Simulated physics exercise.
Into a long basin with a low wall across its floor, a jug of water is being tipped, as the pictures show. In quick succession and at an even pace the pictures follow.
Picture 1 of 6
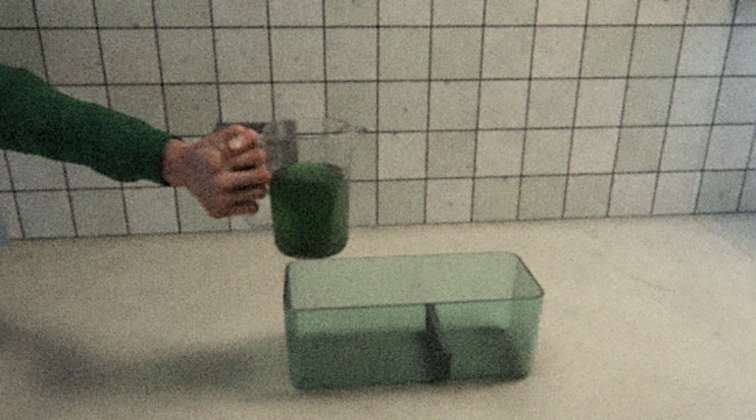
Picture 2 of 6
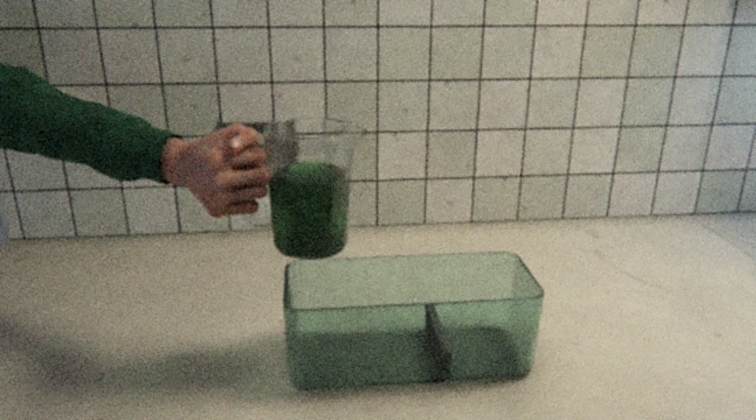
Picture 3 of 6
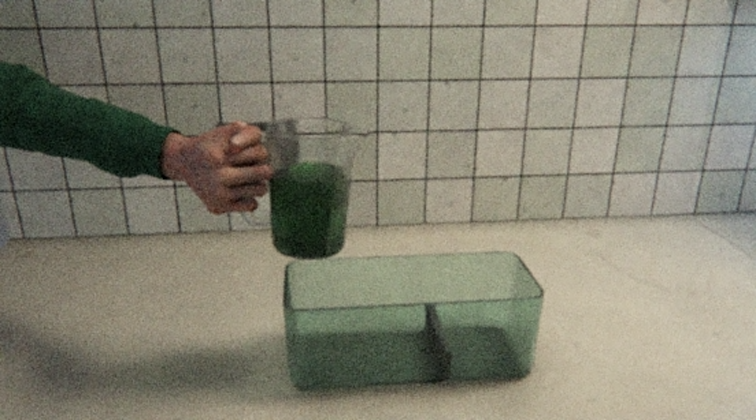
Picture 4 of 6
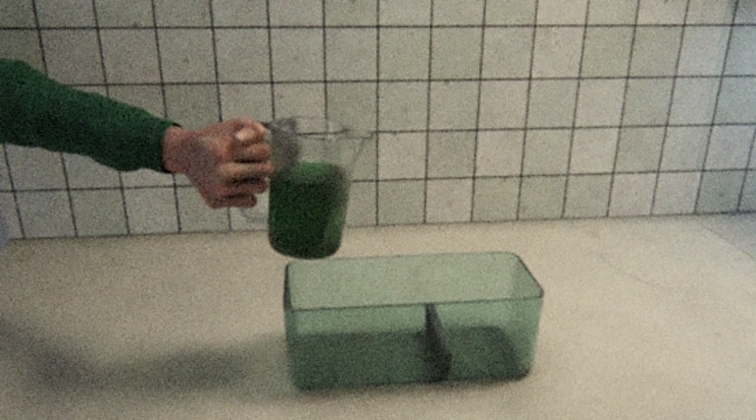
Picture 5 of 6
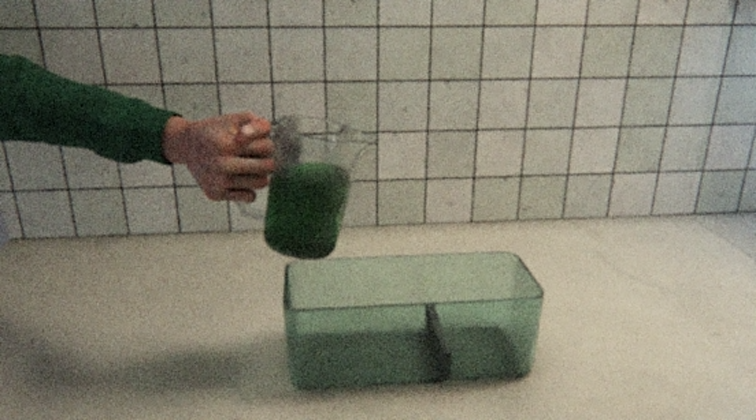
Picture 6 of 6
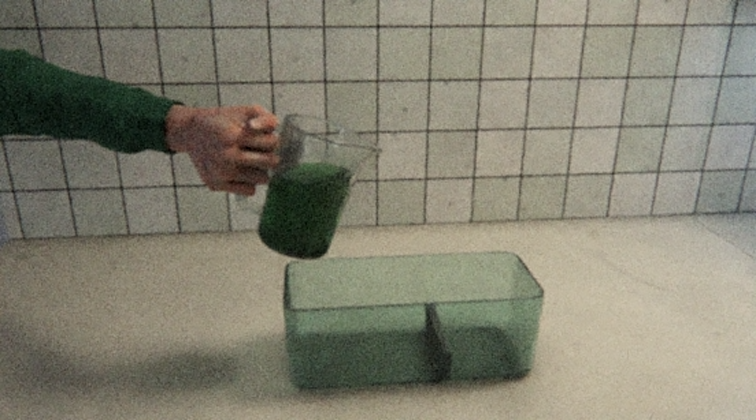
A hand in a green sleeve, reaching in from the left, slowly tilts a clear jug of green liquid to the right, gently at first and then faster, while the liquid's surface shifts inside. Below it, a long, translucent green basin with a low dark divider sits still on a pale countertop. The fixed, grainy view looks slightly down toward a wall of whitish square tiles.
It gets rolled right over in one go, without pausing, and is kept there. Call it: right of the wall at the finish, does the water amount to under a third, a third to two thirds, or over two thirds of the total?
Under a third of the total.
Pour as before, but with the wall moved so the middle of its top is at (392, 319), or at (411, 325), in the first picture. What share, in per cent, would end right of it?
First try 95 per cent, second try 70 per cent.
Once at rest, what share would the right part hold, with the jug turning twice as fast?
Near 5 parts in a hundred.
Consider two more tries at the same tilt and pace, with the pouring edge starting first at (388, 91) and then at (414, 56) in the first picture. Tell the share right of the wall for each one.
It works out to around 75 % and then around 85 %.
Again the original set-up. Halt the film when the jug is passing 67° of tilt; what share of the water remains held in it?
Looks like roughly 95 percent is still held.
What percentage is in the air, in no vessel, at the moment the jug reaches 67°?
I'd say some 5 per cent.
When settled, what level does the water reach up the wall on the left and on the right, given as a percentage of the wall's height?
About 50 on the left and about 10 on the right.
A moment on, the jug is tipped part way and 95 per cent is still to pour, 0 is left of the wall and 0 right of it.
Next, the jug is tipped on its side and 43 per cent is still to pour, 34 is left of the wall and 6 right of it.
Then the jug is tipped right over and 3 per cent is still to pour, 82 is left of the wall and 10 right of it.
Later the jug is tipped right over and 0 per cent is still to pour, 88 is left of the wall and 11 right of it.
Finally, 88 per cent lies left of the wall, 11 right of it and 1 outside.
